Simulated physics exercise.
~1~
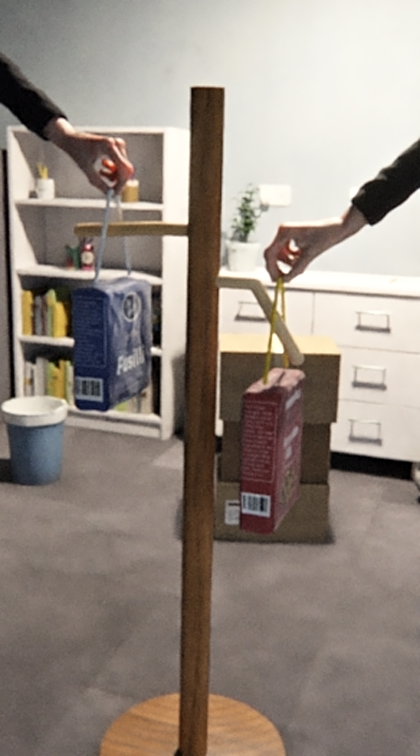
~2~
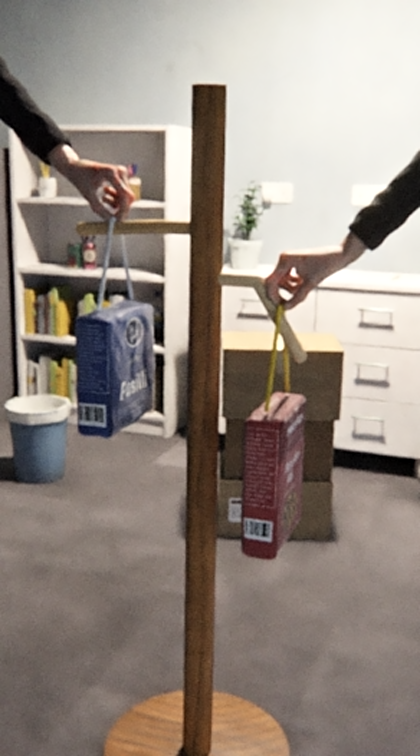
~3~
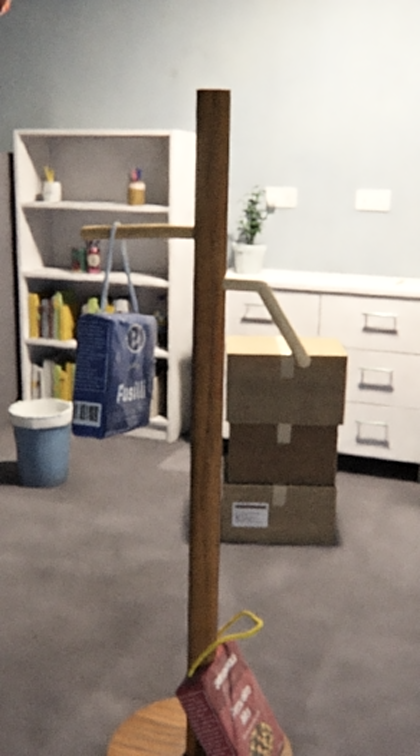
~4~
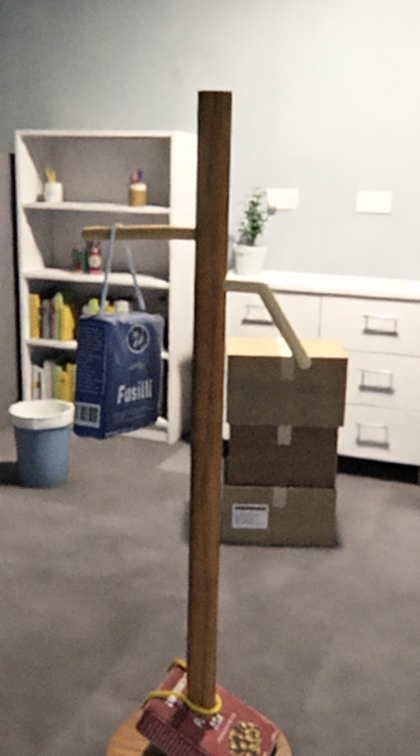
A blue bag and a red bag, each held by a hand reaching in from either side, are lowered by their loops toward two pegs on a wooden post. The blue one goes to the straight peg on the left, the red one to the downward-sloping peg on the right. The hands let go and draw away. The blue bag stays hanging and turns a little, while the red bag slips off its peg and drops to the foot of the post. It tips over and comes to rest on its side at the round base, with the blue bag still hanging above.
